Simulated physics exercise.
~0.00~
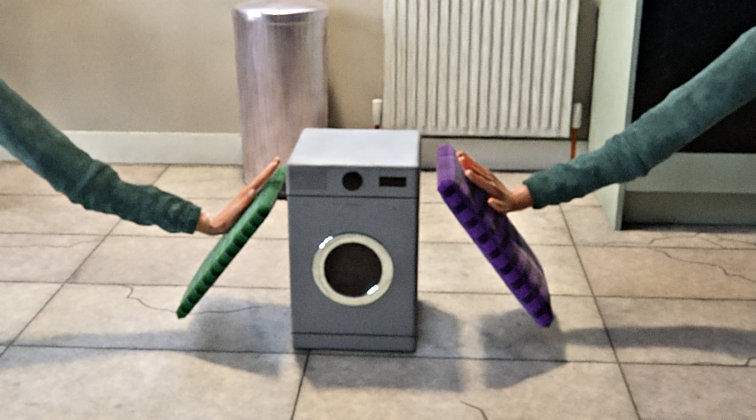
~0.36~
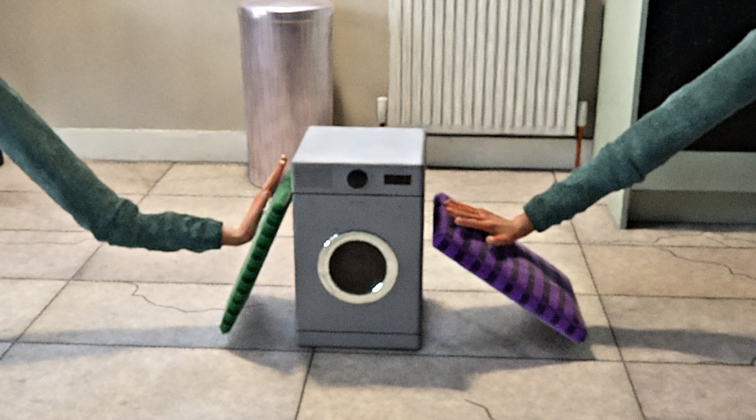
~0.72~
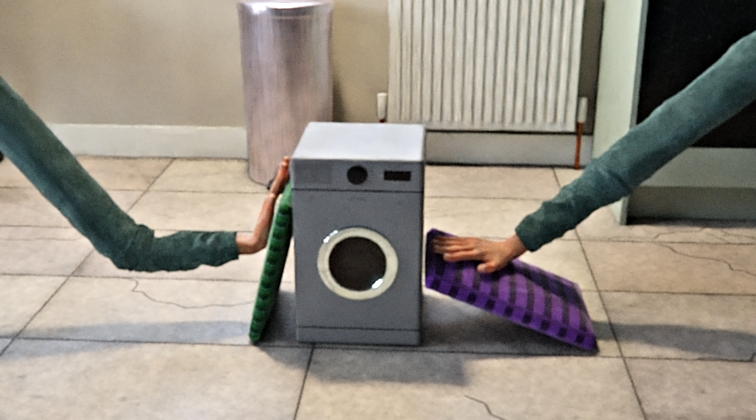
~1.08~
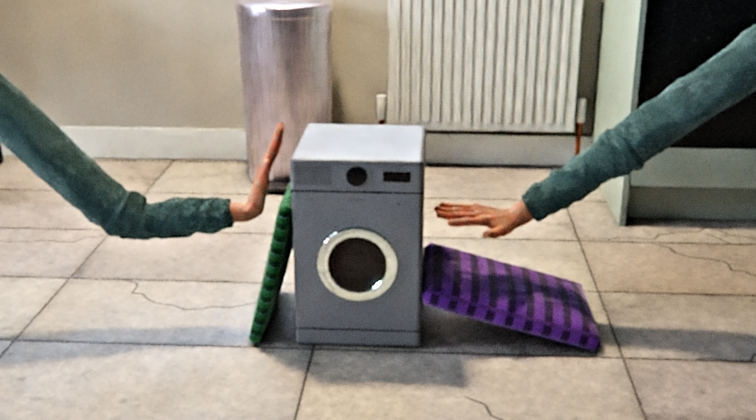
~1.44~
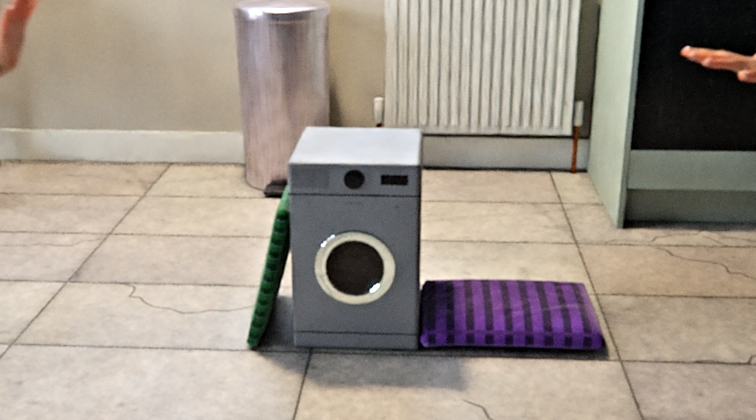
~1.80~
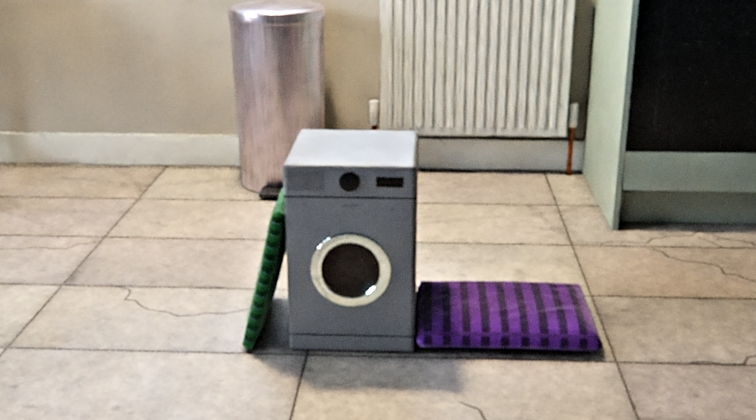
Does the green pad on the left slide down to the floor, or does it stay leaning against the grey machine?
The green pad stays leaning against the left side of the machine, while the purple pillow on the right slips down and lies flat.
